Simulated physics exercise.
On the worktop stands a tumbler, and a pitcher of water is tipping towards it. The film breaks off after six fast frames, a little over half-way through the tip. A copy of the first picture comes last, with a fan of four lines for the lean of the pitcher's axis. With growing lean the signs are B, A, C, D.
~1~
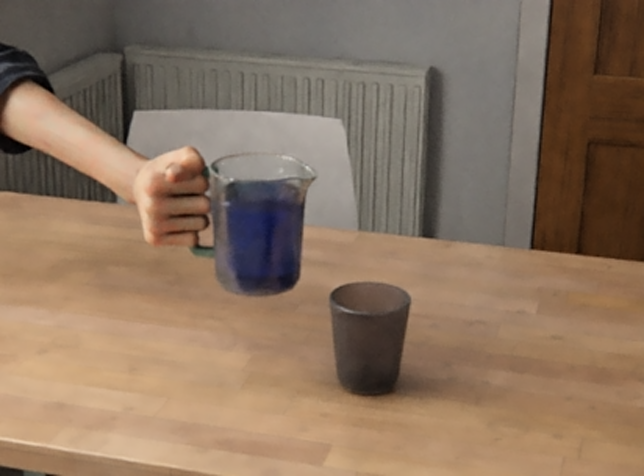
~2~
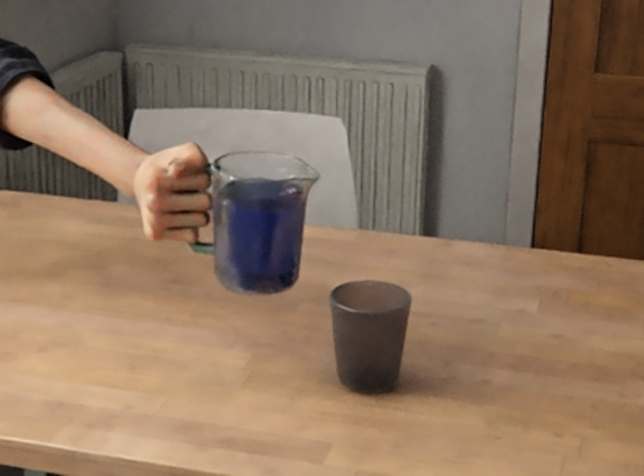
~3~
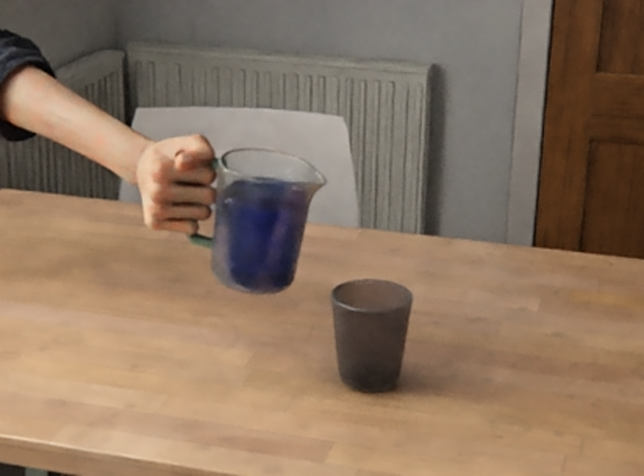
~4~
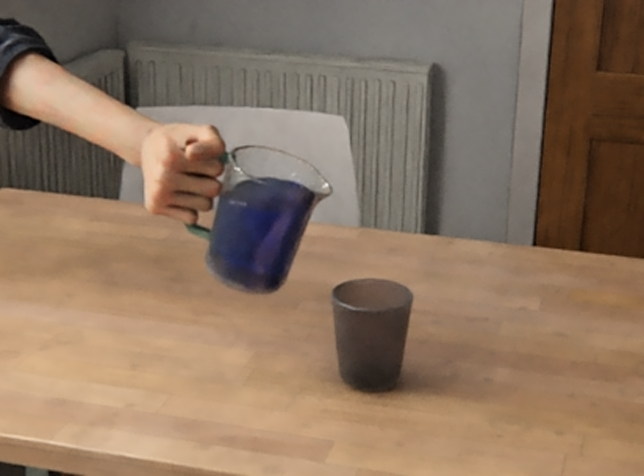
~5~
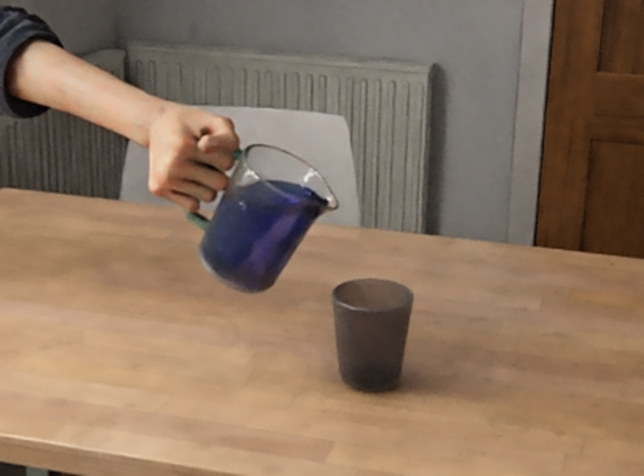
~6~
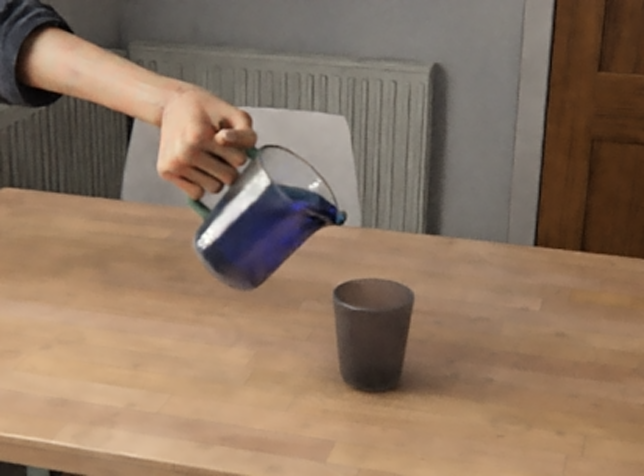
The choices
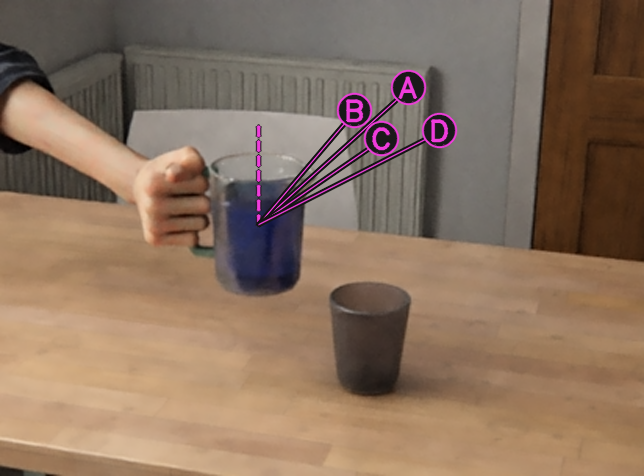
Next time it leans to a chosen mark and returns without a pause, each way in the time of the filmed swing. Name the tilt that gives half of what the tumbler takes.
It is D.
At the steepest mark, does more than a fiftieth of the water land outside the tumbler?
No, it does not.
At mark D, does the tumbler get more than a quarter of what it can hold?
Yes, clearly.
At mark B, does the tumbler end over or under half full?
Under half.
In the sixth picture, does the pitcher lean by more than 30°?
Yes, it does.
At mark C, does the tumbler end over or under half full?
Under.
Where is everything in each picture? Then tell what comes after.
Upright, lip at (315, 176); rim of the tumbler round (370, 297); nothing has left yet.
Tipped about 2°, lip at (317, 177); nothing has left yet.
Tipped about 8°, lip at (323, 182); nothing has left yet.
Tipped about 16°, lip at (330, 192); nothing has left yet.
Tipped about 27°, lip at (336, 206); nothing has left yet.
Tipped about 39°, lip at (340, 222); water is over the lip, down to (340, 222).
On the marked copy, A at (396, 100); B at (344, 123); C at (367, 149); D at (425, 139).
If A is chosen, the tumbler ends with about 21 % of what it can hold.
If B is chosen, the tumbler ends with about 11 % of what it can hold.
If C is chosen, the tumbler ends with about 34 % of what it can hold.
If D is chosen, the tumbler ends with about 50 % of what it can hold.
